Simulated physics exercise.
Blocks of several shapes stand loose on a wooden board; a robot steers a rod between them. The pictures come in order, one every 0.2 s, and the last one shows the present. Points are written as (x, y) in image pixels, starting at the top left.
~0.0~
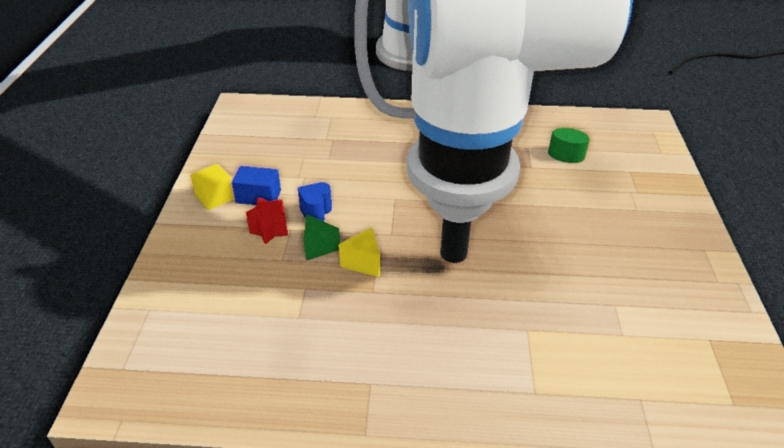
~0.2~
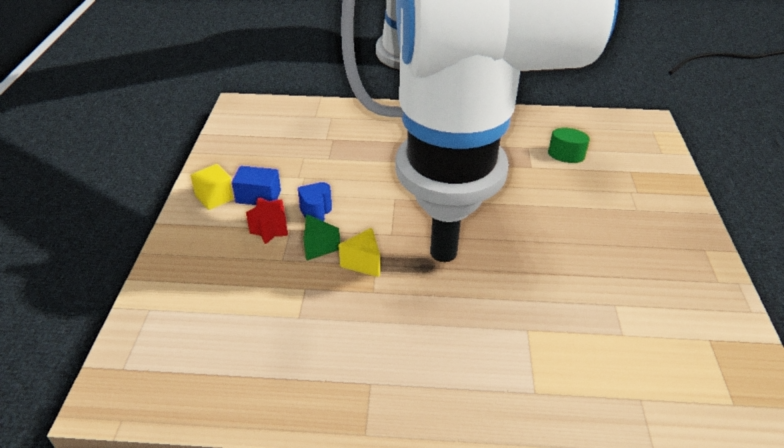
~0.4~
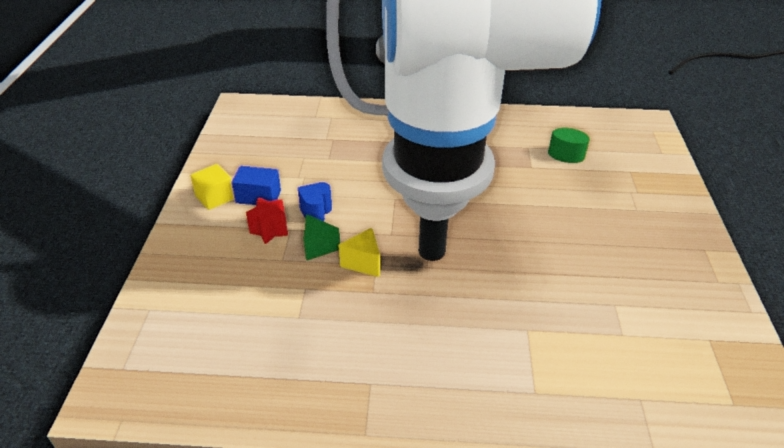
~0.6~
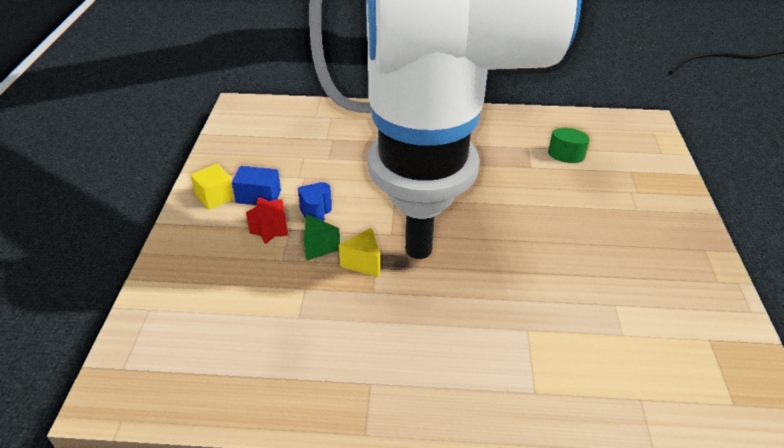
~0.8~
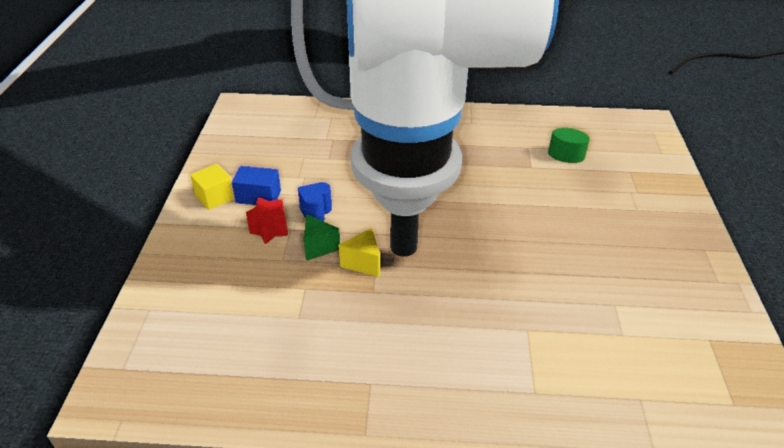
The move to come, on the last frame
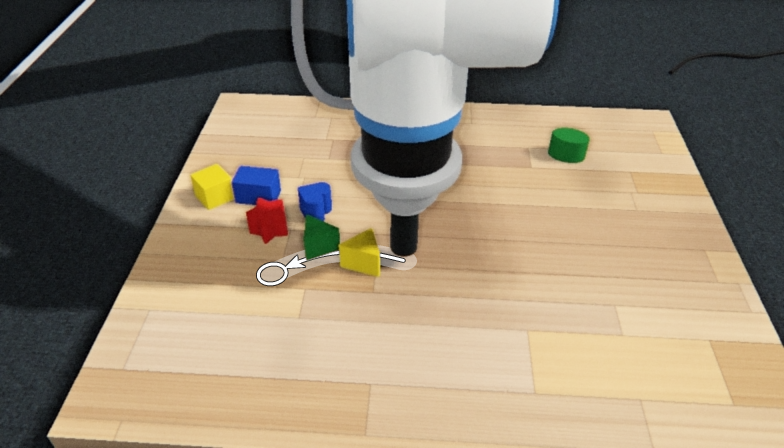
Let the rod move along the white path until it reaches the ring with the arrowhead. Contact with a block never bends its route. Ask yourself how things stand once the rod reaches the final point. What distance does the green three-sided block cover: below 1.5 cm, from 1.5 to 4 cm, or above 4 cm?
Answer: 1.5 to 4 cm.
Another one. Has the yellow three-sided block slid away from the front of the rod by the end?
I believe so.
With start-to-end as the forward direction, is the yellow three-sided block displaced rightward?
No
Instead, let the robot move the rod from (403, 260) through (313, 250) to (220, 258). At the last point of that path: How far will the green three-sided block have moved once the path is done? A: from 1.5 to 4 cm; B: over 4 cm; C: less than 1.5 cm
I choose B.
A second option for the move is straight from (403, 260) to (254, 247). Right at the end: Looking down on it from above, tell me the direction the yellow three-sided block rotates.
From the top: Counterclockwise.
Path on the board, from (403, 260) over (360, 252) and (315, 257) to (272, 274).
The first path, step by step. One third of the way, rod at (357, 240); yellow three-sided block at (337, 245), turned 30° anticlockwise.
Two thirds of the way, rod at (313, 244); green three-sided block at (295, 223), turned 15° anticlockwise; yellow three-sided block at (308, 256), turned 95° anticlockwise.
At the end, rod at (270, 261); red star-shaped block at (265, 207); blue heart in place; green three-sided block at (283, 225), turned 15° clockwise; yellow three-sided block at (304, 259), turned 110° anticlockwise.
